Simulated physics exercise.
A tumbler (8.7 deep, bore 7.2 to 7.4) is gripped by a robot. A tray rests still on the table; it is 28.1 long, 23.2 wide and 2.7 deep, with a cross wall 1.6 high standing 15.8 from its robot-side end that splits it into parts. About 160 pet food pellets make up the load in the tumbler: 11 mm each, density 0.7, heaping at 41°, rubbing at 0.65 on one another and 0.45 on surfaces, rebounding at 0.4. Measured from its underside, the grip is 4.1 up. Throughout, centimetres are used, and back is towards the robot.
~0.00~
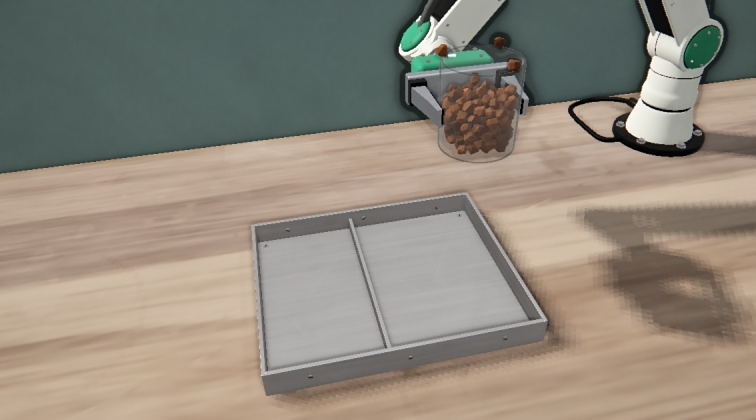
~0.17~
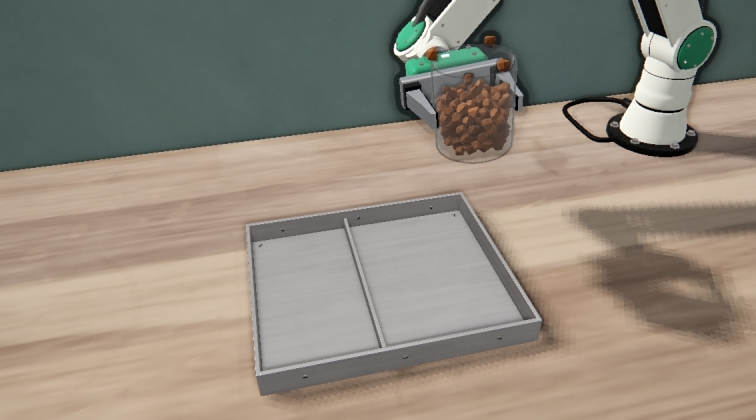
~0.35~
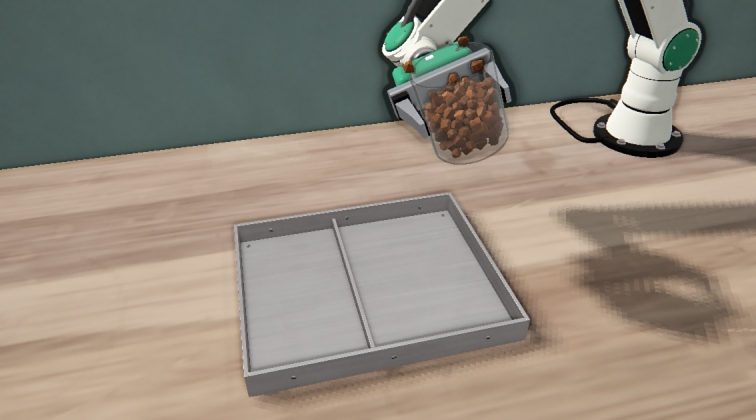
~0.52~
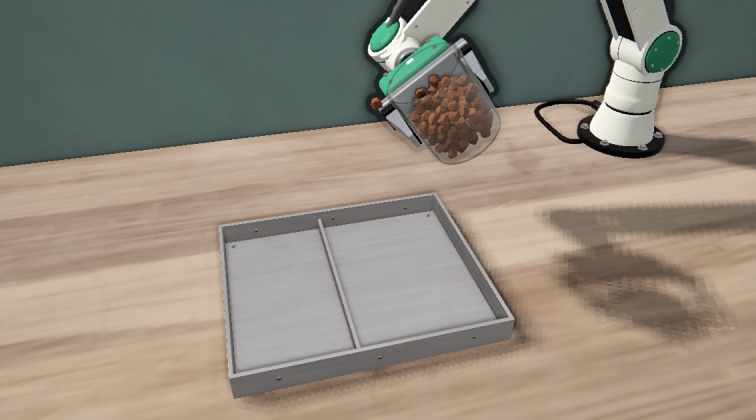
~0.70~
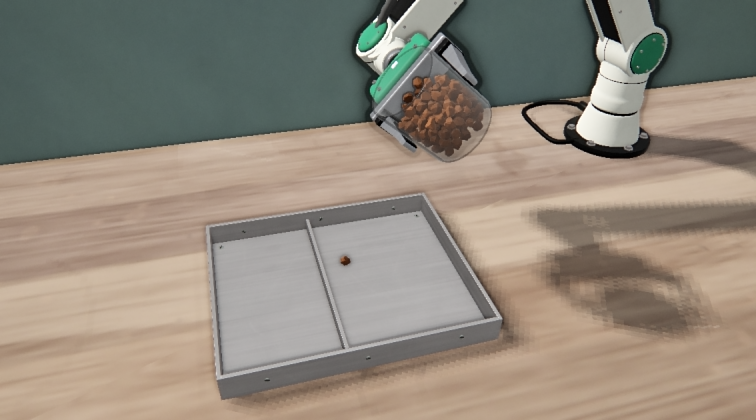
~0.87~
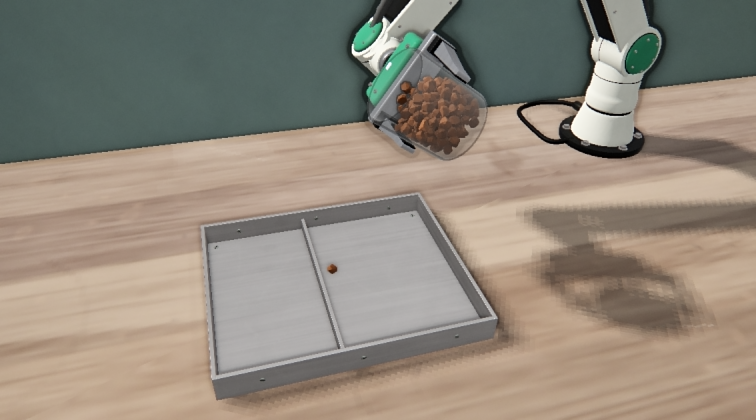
A robot arm gripped a clear tumbler full of brown pellets and gradually tilted it above a table, and a single pellet dropped into the divided gray tray and rolled a little toward its divider.
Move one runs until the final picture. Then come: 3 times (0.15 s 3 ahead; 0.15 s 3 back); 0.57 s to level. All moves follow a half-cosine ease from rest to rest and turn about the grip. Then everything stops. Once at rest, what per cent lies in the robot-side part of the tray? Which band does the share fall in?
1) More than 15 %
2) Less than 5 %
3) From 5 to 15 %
Option 2: Less than 5 %.
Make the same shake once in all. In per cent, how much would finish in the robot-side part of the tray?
Estimate for that case: 0 %.
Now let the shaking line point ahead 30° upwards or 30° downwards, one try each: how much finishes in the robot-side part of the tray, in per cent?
About 0 and 0 per cent.
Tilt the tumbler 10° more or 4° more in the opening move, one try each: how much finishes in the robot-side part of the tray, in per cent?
I'd expect close to 0 and then 0 per cent.
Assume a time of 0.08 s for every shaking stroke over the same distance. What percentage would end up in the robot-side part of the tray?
About 5 per cent in that case.
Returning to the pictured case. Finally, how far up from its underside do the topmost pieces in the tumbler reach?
7.5 cm.
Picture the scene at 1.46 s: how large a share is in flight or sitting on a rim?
Estimated fraction: Near 0 %.
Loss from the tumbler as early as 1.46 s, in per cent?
Roughly 0 per cent by then.
After 1.46 s, tilted 54° forward, highest piece 23 above the table; 163 in the tumbler, 1 in the robot-side part.
After 2.05 s, tilted 28° forward, highest piece 23 above the table; 163 in the tumbler, 1 in the robot-side part.
After 2.54 s, level, highest piece 25 above the table; 163 in the tumbler, 1 in the robot-side part.
After 3.59 s, level, highest piece 25 above the table; 163 in the tumbler, 1 in the robot-side part.
In the end, 163 in the tumbler, 1 in the robot-side part. That is 1 % in the robot-side part of the tray.
